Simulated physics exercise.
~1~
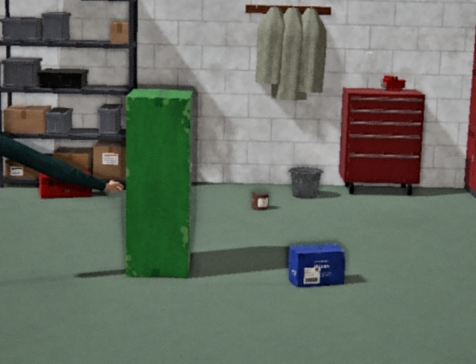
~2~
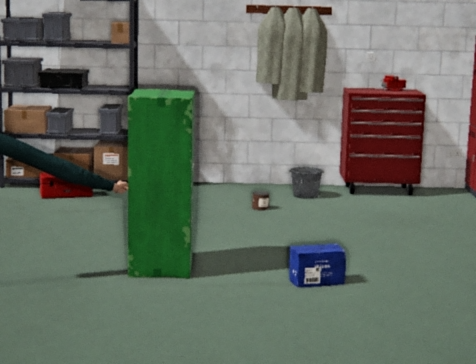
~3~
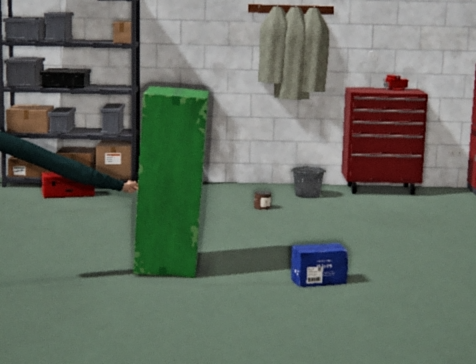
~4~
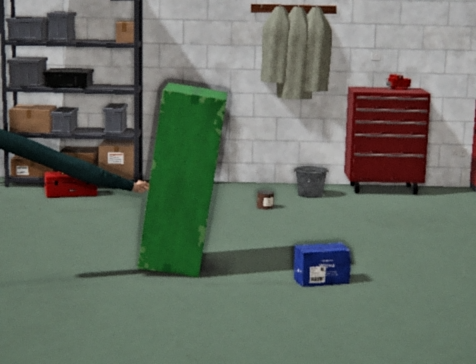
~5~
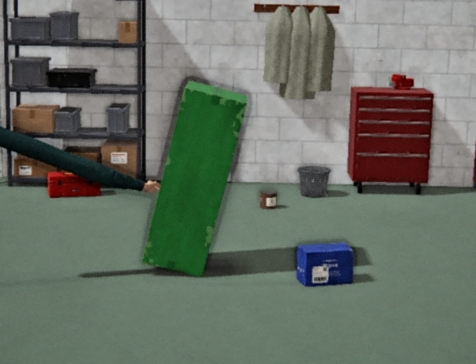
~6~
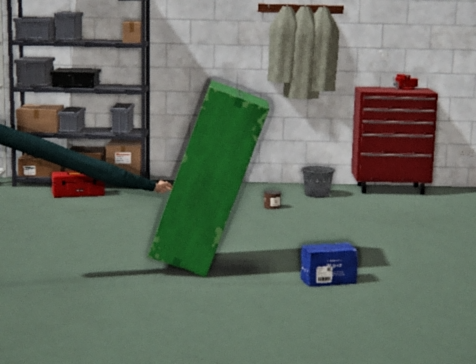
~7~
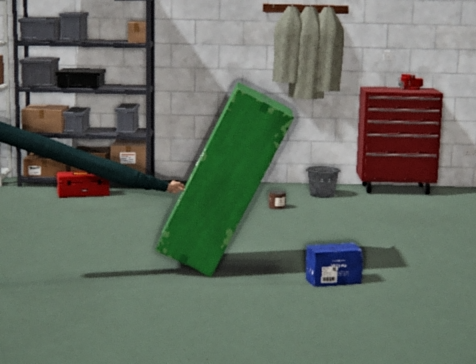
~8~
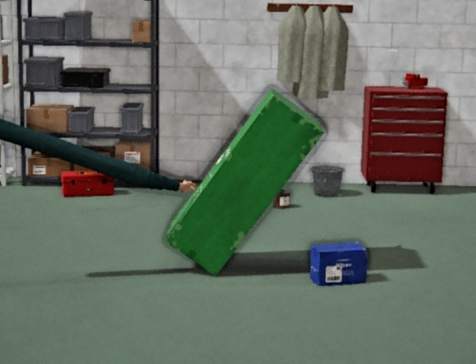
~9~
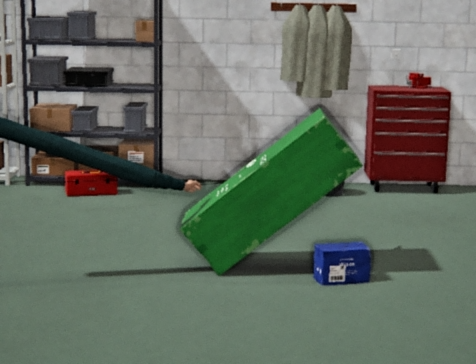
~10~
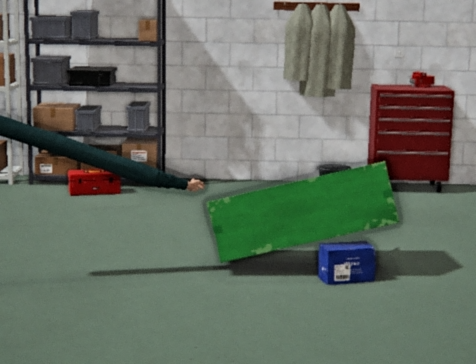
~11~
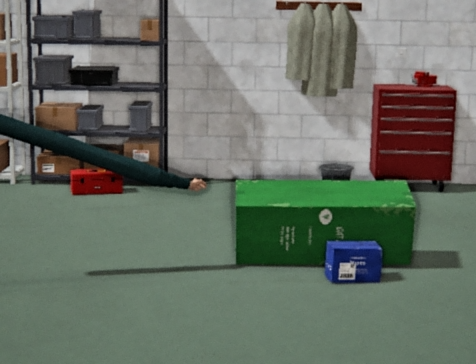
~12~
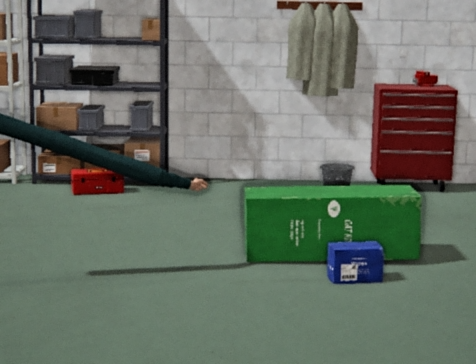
A hand pushing a tall green box until it tips rightward and falls onto its side behind a small blue parcel.
